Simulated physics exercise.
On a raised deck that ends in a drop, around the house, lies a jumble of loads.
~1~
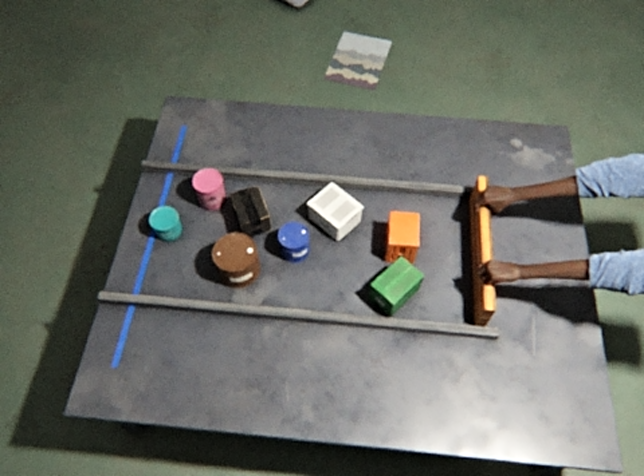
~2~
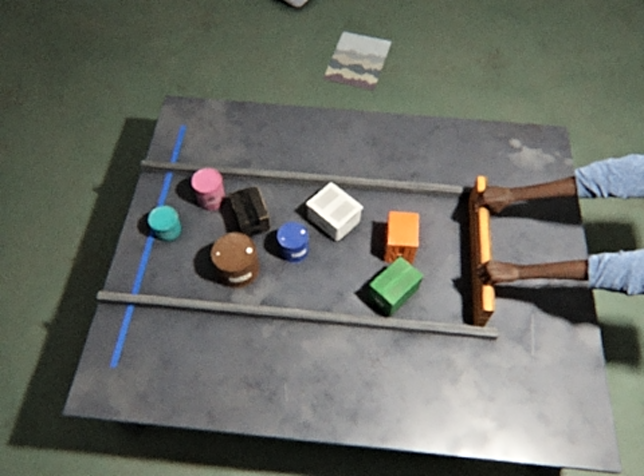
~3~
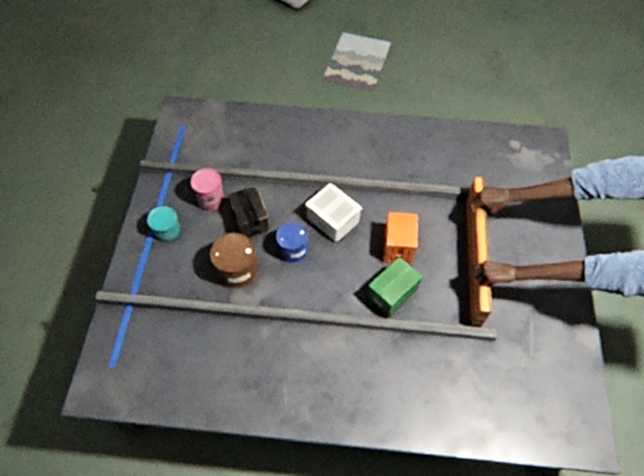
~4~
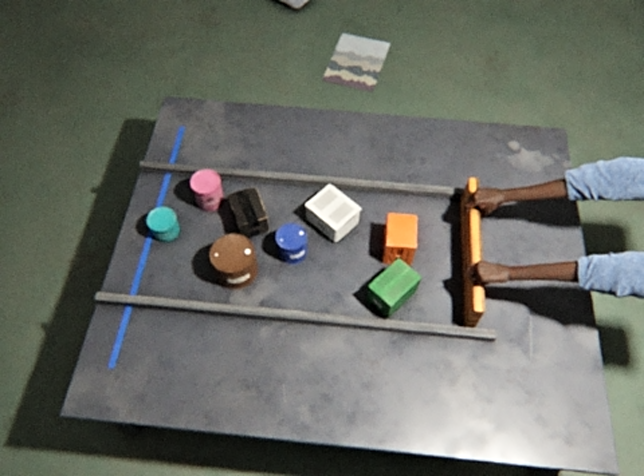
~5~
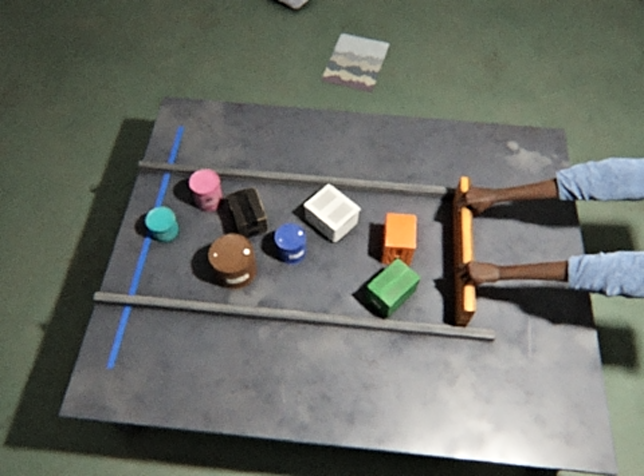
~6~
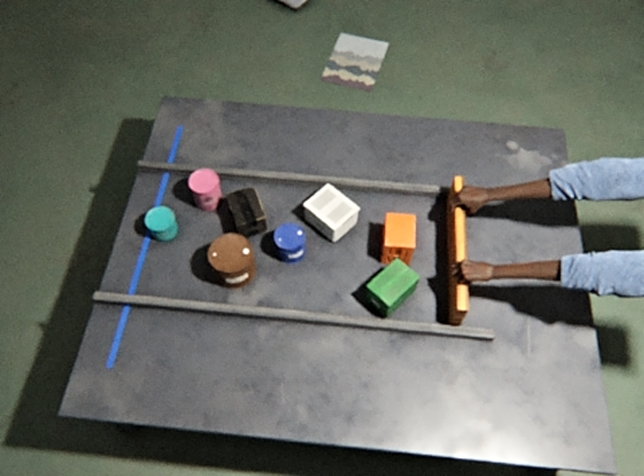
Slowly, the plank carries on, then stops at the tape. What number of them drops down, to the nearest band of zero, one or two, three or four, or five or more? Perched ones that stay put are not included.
After that push, what drops off the edge is a minimum of five.
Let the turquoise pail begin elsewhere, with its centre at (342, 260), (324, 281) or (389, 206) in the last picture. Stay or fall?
At the three spots, the turquoise pail keeps its place, tips over and keeps its place.
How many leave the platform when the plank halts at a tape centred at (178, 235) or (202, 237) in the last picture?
In that order 2 and 0.
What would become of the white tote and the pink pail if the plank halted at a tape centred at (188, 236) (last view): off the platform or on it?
Per object: White tote stays; pink pail goes.
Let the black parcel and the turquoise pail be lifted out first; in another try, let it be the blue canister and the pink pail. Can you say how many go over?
You'd count 3 the first time and 3 the second time.
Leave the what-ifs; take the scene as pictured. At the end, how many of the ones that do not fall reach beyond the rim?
1 in all.
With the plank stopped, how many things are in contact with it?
That makes 3.
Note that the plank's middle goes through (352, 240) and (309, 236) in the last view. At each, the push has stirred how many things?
At that stage 3; at the next, 4.
A little later, none off yet; turquoise pail at rest near (162, 225); pink pail at rest near (206, 191); brown canister at rest near (233, 262).
Next, none off yet; turquoise pail at rest near (162, 225); pink pail at rest near (206, 191); brown canister shifted a little near (223, 261).
Later still, none off yet; turquoise pail shifted about its own width near (135, 222); pink pail shifted well along near (135, 185); brown canister shifted well along near (145, 254).
When it is over, the number that fall off is five or more; down, blue canister, black parcel, brown canister, pink pail and turquoise pail.
